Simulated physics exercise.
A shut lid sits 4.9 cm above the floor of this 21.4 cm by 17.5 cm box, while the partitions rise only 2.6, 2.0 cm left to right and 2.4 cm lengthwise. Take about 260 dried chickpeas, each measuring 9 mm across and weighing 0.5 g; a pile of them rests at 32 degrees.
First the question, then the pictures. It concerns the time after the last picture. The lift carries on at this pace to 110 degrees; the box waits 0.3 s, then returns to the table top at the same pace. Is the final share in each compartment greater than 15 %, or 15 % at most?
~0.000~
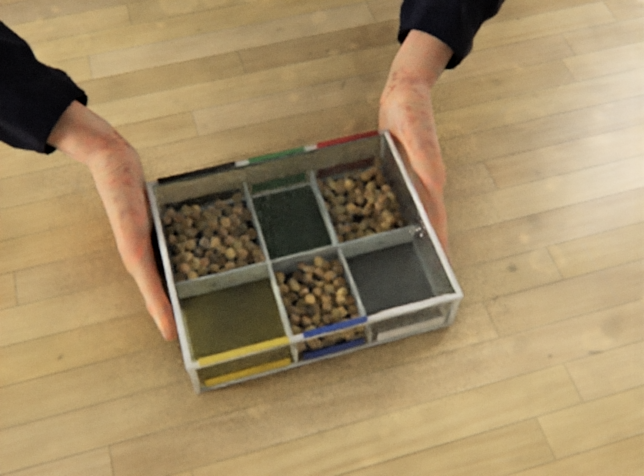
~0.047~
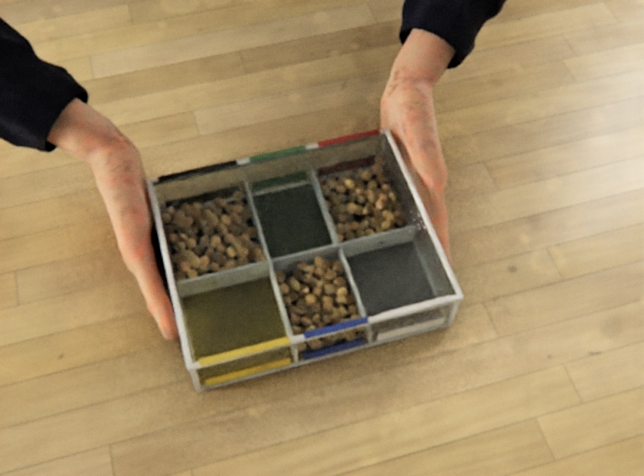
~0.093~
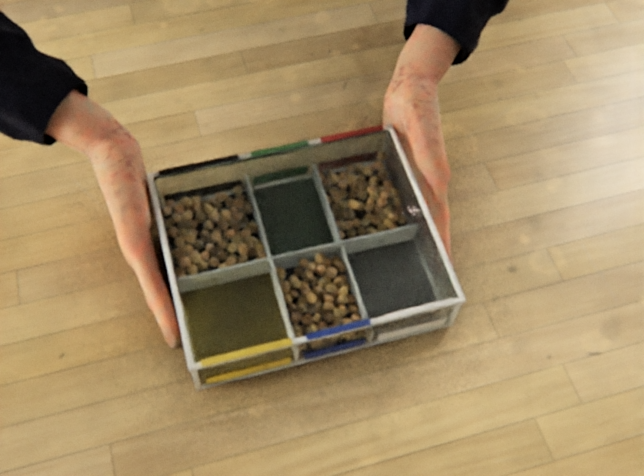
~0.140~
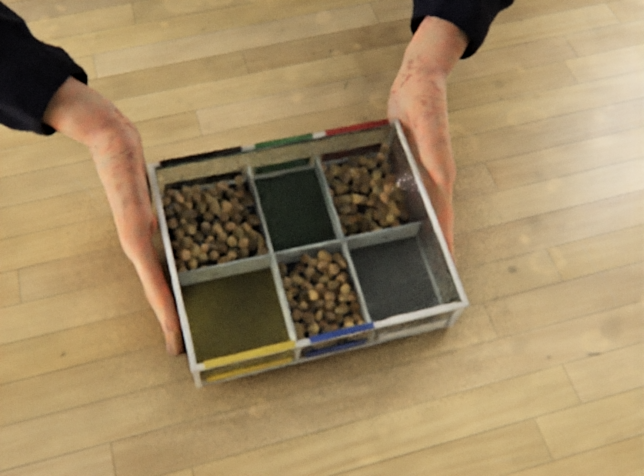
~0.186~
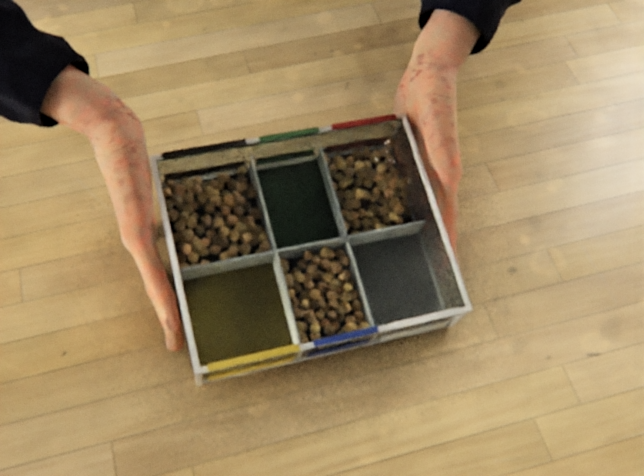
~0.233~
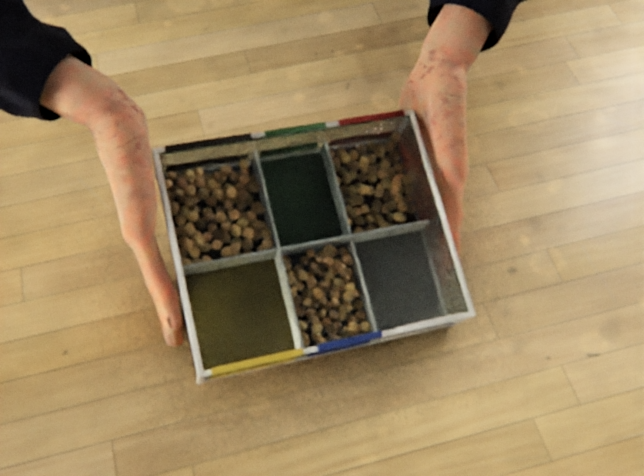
Red: 15 % at most, blue: Greater than 15 %, green: 15 % at most, yellow: Greater than 15 %, white: Greater than 15 %, black: 15 % at most.
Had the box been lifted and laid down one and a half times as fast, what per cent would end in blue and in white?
In that case blue 35; white 45.
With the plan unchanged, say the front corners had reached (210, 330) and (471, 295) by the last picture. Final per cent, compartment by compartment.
So it works out as red at 50 percent, blue at 0 percent, green at 0 percent, yellow at 0 percent, white at 50 percent and black at 0 percent.
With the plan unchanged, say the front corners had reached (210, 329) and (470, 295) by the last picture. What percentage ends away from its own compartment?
That would be some 70 in a hundred.
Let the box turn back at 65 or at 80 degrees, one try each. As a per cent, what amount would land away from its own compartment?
Close to 10 in a hundred first, and 30 in a hundred second.
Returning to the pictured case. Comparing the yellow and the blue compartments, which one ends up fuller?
It's the blue one that holds more.
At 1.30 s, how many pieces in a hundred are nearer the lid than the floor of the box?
80 per cent, give or take.
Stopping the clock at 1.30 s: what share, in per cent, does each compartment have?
You'd see red at 5, blue at 40, green at 0, yellow at 20, white at 35 and black at 0 per cent.
After 1.30 s, tilt 110 degrees; red 5 %, blue 40 %, yellow 20 %, white 35 %.
After 2.00 s, tilt 57 degrees; blue 40 %, yellow 20 %, white 45 %.
After 2.75 s, tilt 0 degrees; blue 35 %, yellow 20 %, white 45 %.
In the end, at 3.3 s, red 0 %, blue 35 %, green 0 %, yellow 20 %, white 45 %, black 0 %.
